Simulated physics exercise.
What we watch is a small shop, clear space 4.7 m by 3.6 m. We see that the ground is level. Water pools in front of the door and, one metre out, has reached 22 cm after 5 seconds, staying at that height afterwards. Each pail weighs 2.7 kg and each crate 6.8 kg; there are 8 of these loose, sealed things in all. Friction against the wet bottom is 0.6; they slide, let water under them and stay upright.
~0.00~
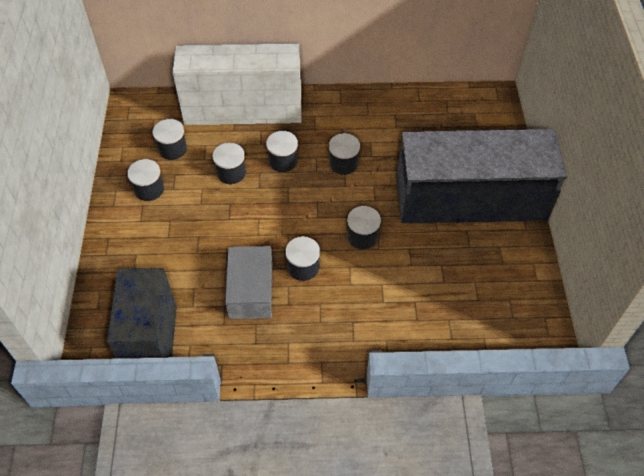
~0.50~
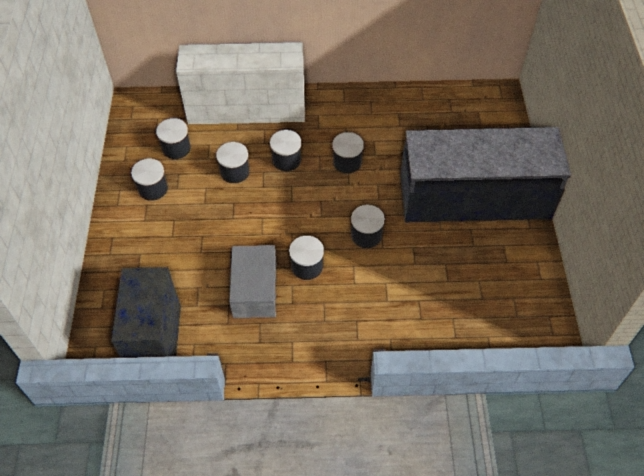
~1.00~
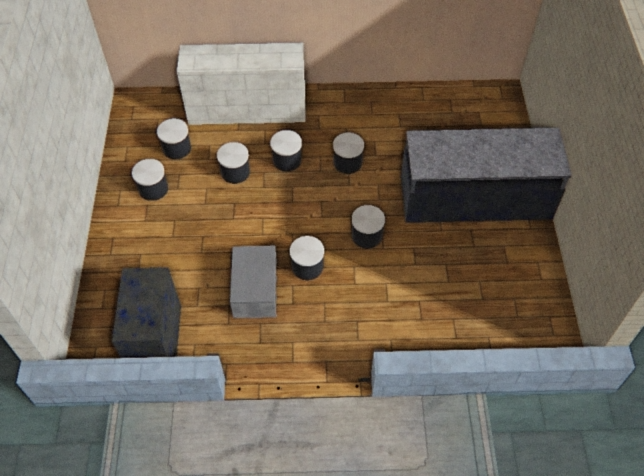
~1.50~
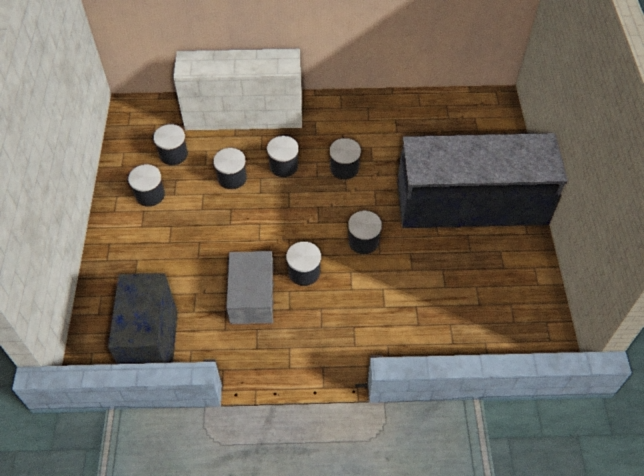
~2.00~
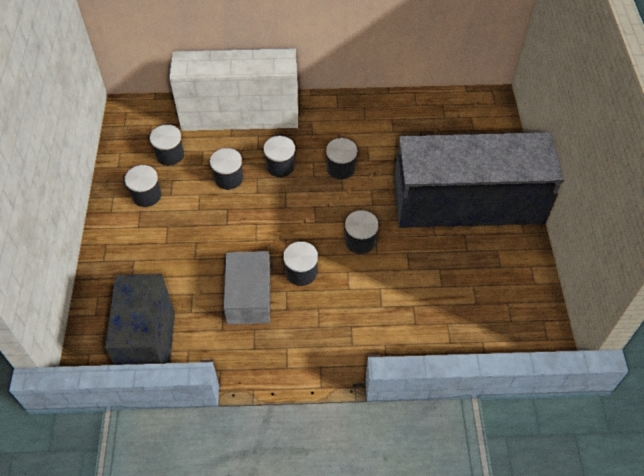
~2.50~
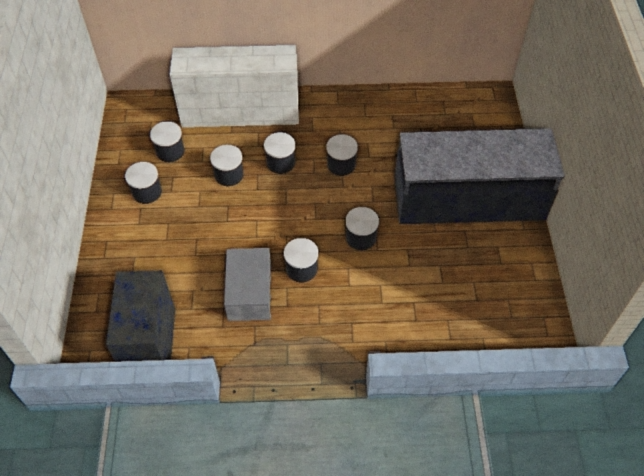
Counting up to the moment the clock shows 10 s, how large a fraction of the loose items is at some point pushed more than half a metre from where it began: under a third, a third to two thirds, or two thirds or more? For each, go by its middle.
It is two thirds or more.
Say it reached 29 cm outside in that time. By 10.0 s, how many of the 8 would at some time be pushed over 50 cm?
In that case the number is 8.
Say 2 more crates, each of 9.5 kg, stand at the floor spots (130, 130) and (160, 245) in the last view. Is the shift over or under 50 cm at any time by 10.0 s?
Order as asked: Not as far and farther.
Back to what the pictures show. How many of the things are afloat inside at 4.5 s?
At that time the total is 0.
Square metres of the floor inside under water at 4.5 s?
I'd put it close to 5.5 m2.
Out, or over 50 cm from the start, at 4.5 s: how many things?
The count is 1.
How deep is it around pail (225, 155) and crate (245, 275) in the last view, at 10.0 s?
13 and 9 cm.
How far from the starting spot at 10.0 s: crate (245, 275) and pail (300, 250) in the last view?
The first is 150 cm from its start, the second 200 cm.
After 3.5 s 0 of 8 are over 50 cm from their spots; 0 afloat.
After 4.5 s 1 of 8 are over 50 cm from their spots; 0 afloat.
After 7.0 s 6 of 8 are over 50 cm from their spots; 8 afloat.
After 10.0 s 7 of 8 are over 50 cm from their spots, and 8 have been at some point; 8 afloat.
